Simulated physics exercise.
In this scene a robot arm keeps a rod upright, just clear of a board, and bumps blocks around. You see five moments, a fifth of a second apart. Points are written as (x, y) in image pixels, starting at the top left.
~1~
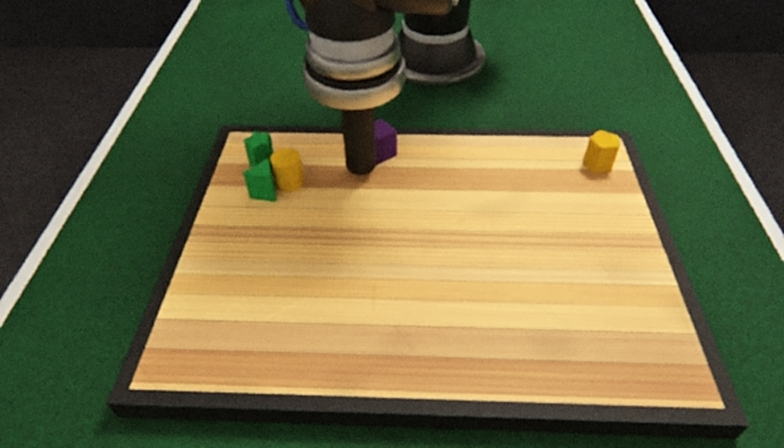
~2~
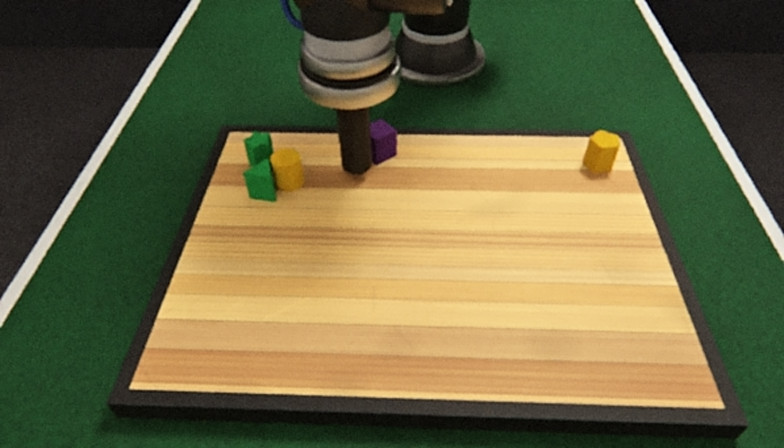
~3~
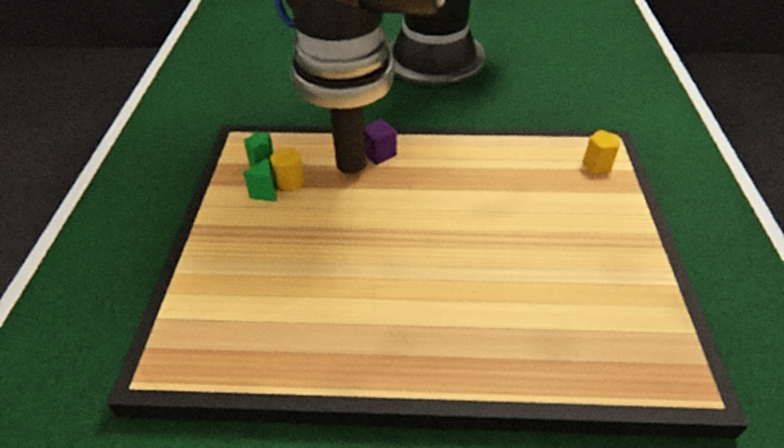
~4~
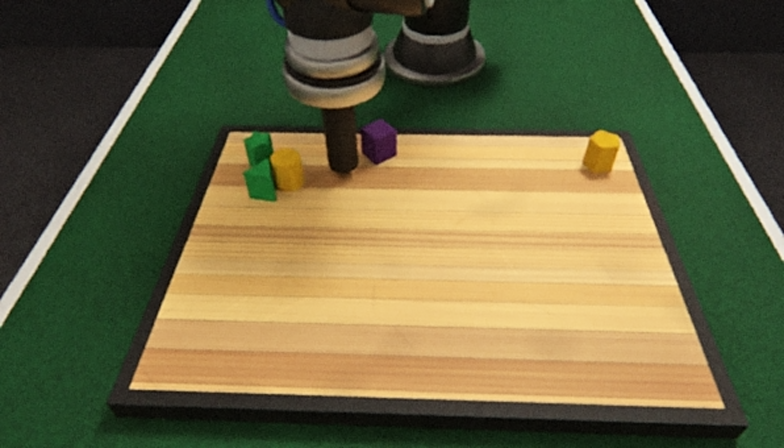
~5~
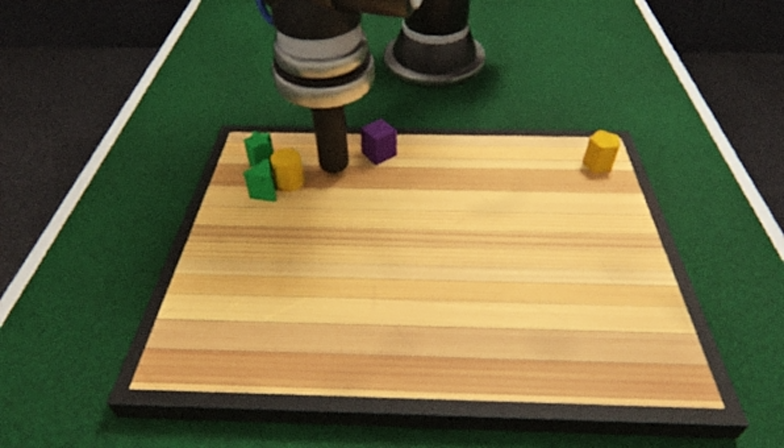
On a wooden board over green felt, a robot arm's dark rod sliding slightly left, away from a purple block, other blocks still.
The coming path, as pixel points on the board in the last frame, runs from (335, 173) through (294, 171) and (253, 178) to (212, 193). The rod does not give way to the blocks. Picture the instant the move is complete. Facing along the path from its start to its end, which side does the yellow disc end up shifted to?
Over to the left.
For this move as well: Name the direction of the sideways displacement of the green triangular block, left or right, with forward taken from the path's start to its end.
Answer: Left.
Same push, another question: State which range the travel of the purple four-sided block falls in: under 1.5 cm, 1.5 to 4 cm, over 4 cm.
If I had to pick, the purple four-sided block travels less than 1.5 cm here.
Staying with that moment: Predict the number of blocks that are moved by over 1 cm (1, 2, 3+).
My prediction: No fewer than three blocks.
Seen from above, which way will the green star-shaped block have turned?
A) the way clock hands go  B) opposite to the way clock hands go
The one that fits is A, the way clock hands go.
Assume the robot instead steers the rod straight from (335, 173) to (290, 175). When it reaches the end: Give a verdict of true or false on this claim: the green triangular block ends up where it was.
My answer: False.
On the path given first. One third of the way, rod at (292, 163); green triangular block at (249, 174), turned 50° anticlockwise; yellow disc at (262, 159).
Two thirds of the way, rod at (250, 170); green star-shaped block at (241, 137), turned 75° clockwise; green triangular block at (235, 185), turned 110° anticlockwise; yellow disc at (226, 171).
At the end, rod at (209, 185); green star-shaped block at (240, 138), turned 80° clockwise; green triangular block at (232, 189), turned 135° anticlockwise; yellow disc at (201, 189); purple four-sided block not moved.
